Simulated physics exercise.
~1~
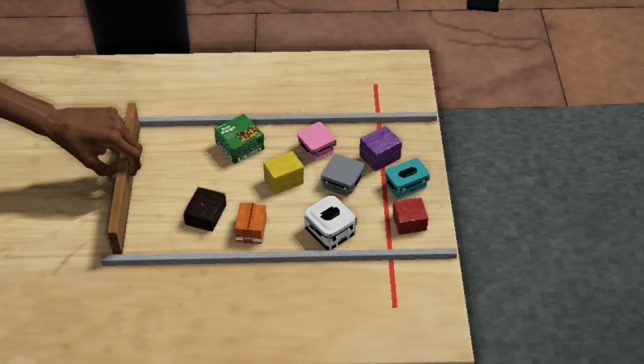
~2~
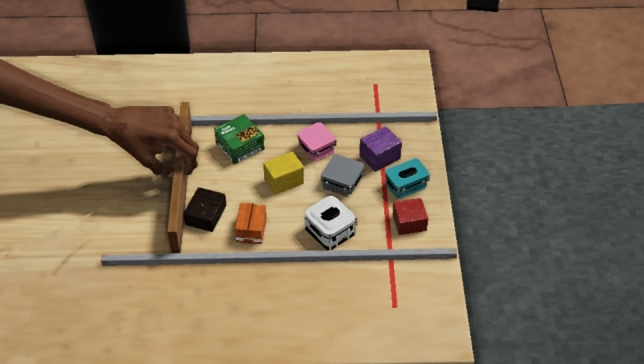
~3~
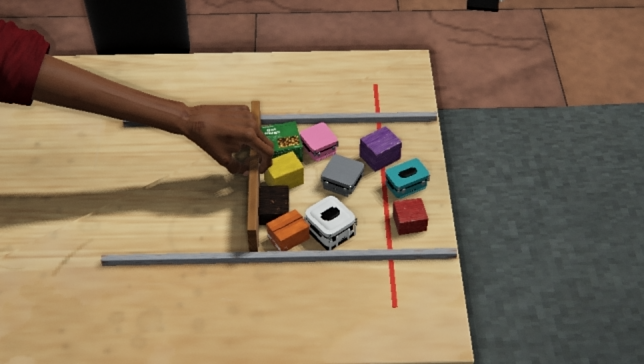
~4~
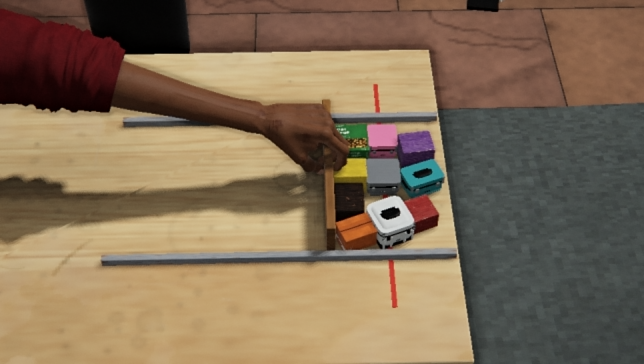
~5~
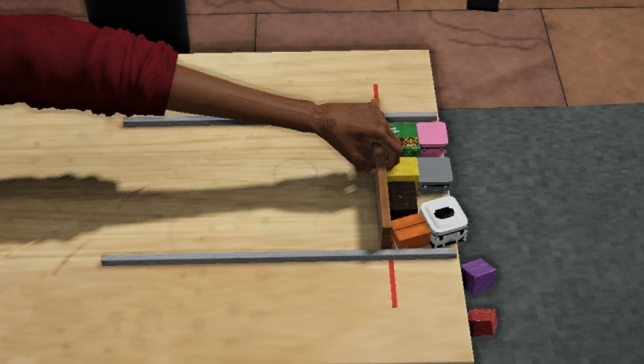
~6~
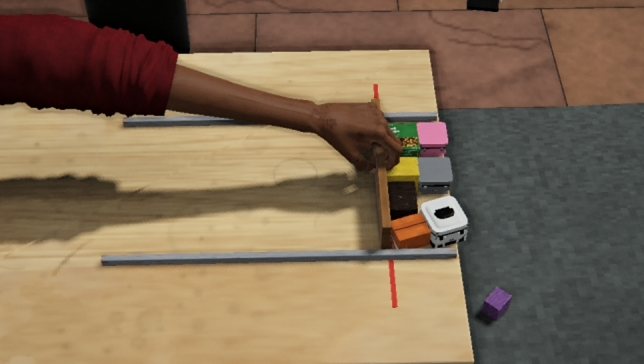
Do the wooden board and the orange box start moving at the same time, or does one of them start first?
The wooden board starts first, sliding right while the orange box is still at rest. The orange box only starts to move later, as the board pushes farther along.
